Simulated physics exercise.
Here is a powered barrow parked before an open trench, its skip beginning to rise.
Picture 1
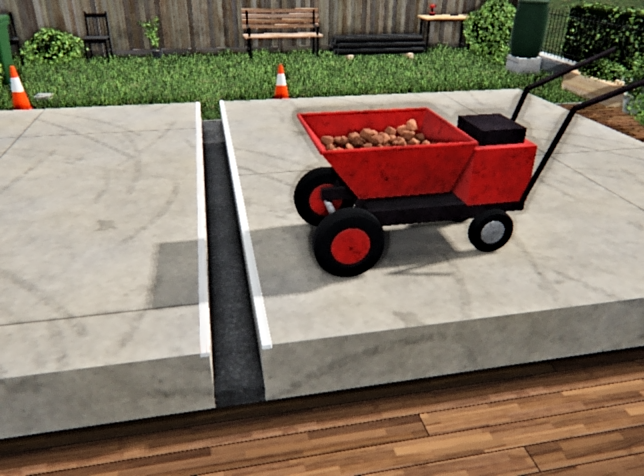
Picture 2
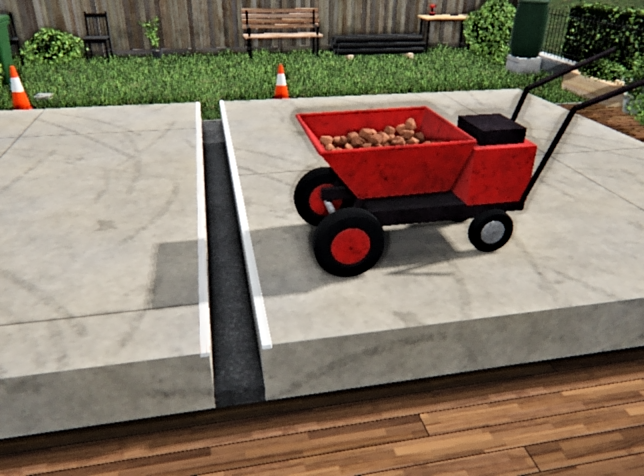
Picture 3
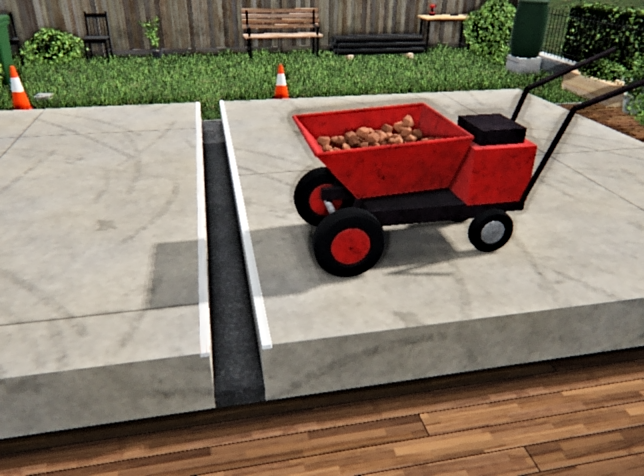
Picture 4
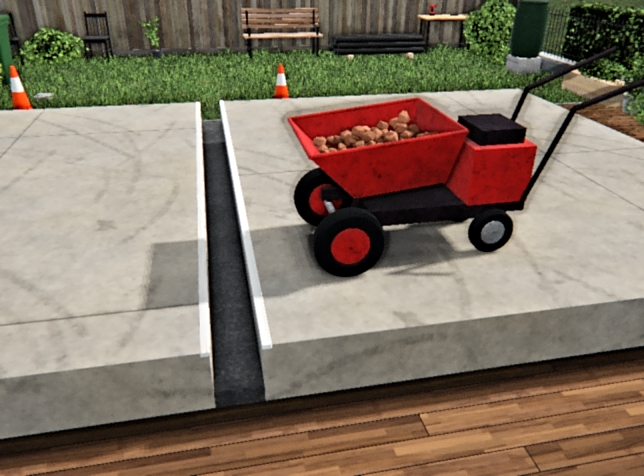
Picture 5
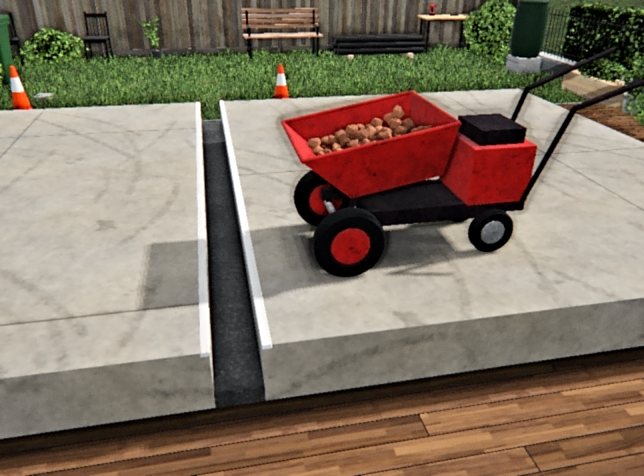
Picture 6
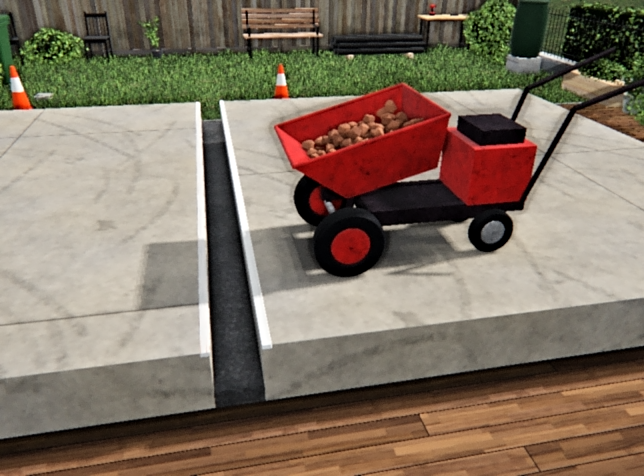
On a backyard concrete slab, the red skip of a parked powered barrow tilting gradually leftward with rubble inside, beside a trench.
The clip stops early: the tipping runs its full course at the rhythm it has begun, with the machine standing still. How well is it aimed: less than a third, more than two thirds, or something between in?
It catches over two thirds.
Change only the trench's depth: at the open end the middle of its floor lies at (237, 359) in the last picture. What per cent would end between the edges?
Close to 50 per cent.
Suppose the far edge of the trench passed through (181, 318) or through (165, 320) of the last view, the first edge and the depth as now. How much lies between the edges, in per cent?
About 100 and 100 per cent.
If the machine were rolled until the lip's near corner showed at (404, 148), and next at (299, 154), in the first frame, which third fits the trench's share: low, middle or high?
One: Under a third. Two: In the middle band.
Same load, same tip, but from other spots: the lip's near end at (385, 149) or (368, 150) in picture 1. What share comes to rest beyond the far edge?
First some 0, then 0 per cent.
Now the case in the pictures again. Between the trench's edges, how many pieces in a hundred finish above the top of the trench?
Close to 0 per cent.
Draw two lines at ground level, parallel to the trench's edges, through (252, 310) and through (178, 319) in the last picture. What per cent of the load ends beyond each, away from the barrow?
Near 100 % and 10 %.
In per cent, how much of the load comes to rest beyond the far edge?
About 15 per cent.
Shortly afterwards, skip tipped steeply; the whole lot in the skip.
Next, skip tipped right over; near two thirds in the skip; near a quarter in or heaped over the trench; a little beyond it; only a few falling.
Some moments later, skip tipped right over; the bulk in or heaped over the trench; a little beyond it.
In the end, skip tipped right over; the bulk in or heaped over the trench; a little beyond it.
